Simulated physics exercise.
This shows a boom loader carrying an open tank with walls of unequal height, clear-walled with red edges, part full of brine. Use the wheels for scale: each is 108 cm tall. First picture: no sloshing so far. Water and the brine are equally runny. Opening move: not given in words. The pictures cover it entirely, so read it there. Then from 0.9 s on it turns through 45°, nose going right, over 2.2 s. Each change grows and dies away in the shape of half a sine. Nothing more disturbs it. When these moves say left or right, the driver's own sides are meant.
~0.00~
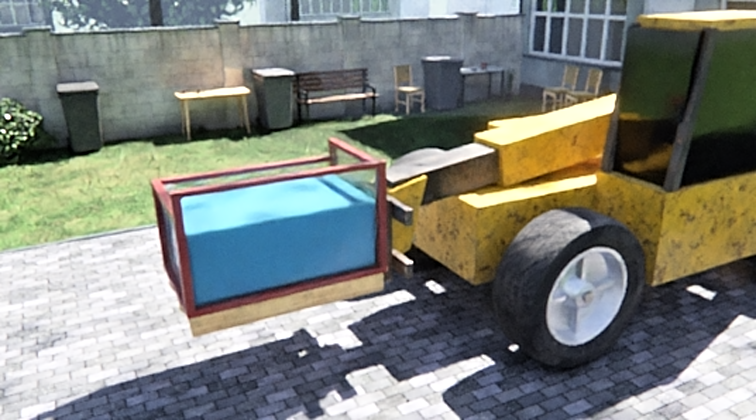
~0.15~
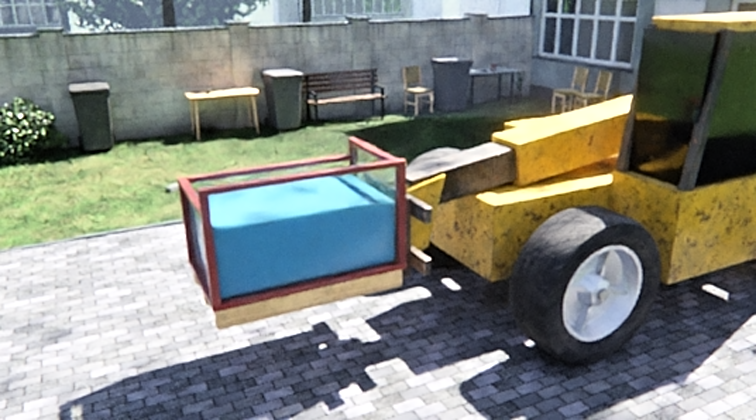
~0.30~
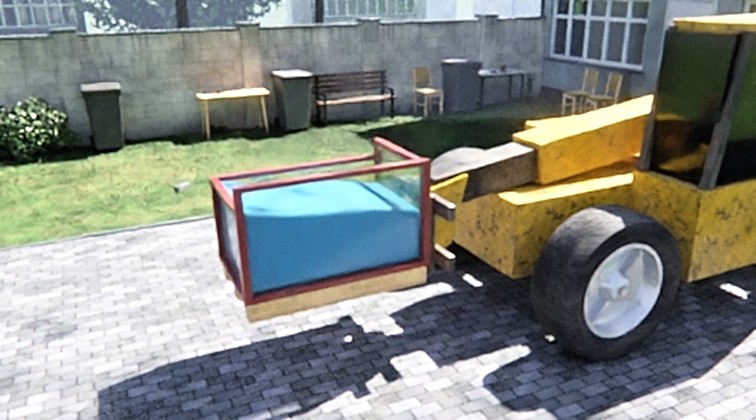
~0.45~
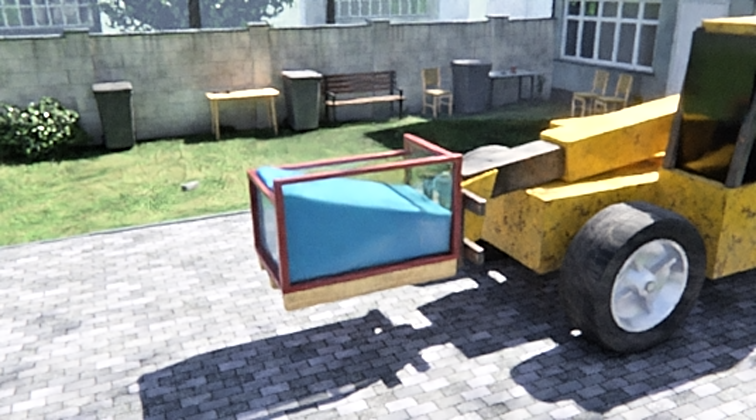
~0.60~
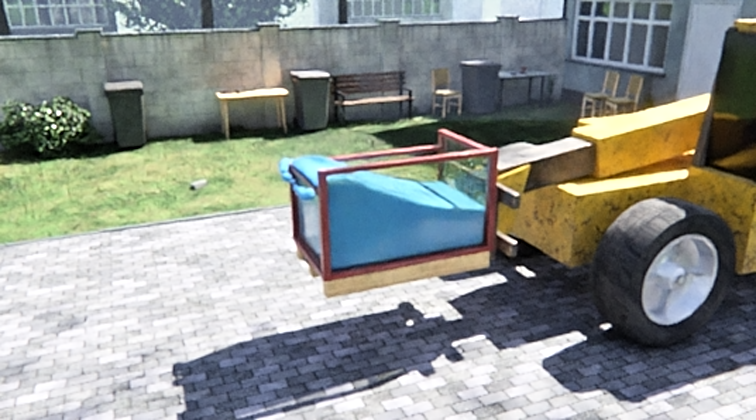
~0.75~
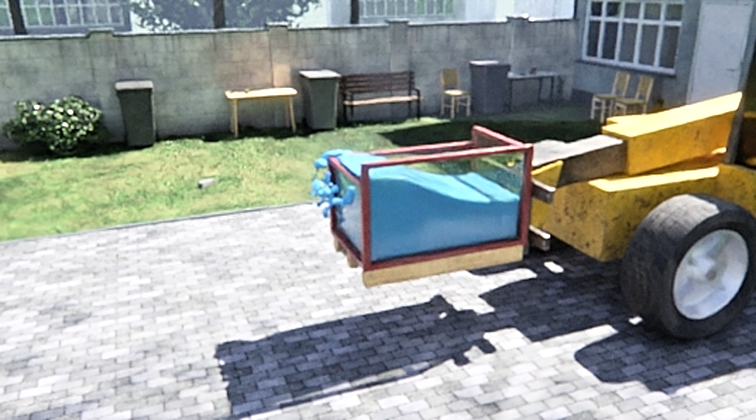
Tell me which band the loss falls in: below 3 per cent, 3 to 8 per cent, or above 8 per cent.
It falls above 8 per cent.
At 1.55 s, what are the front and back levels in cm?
The surface sits near 34 cm in front and near 52 cm at the rear.
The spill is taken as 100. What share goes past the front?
About 70 per cent.
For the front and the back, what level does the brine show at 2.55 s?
Close to 40 cm in front, close to 40 cm behind.
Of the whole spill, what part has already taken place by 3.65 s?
100 %.
Then, 1.55 s in, the surface is 34 cm up at the front and 52 cm at the back; 2 per cent is out, over the front.
Then, 2.55 s in, the surface is 41 cm up at the front and 41 cm at the back; 9 per cent is out, mostly over the front, some over the far side.
Then, 3.65 s in, the surface is 55 cm up at the front and 33 cm at the back; 9 per cent is out, mostly over the front, some over the far side.
Then, 6.09 s in, 10 per cent is out, mostly over the front, some over the far side, 38 of 386 litres.
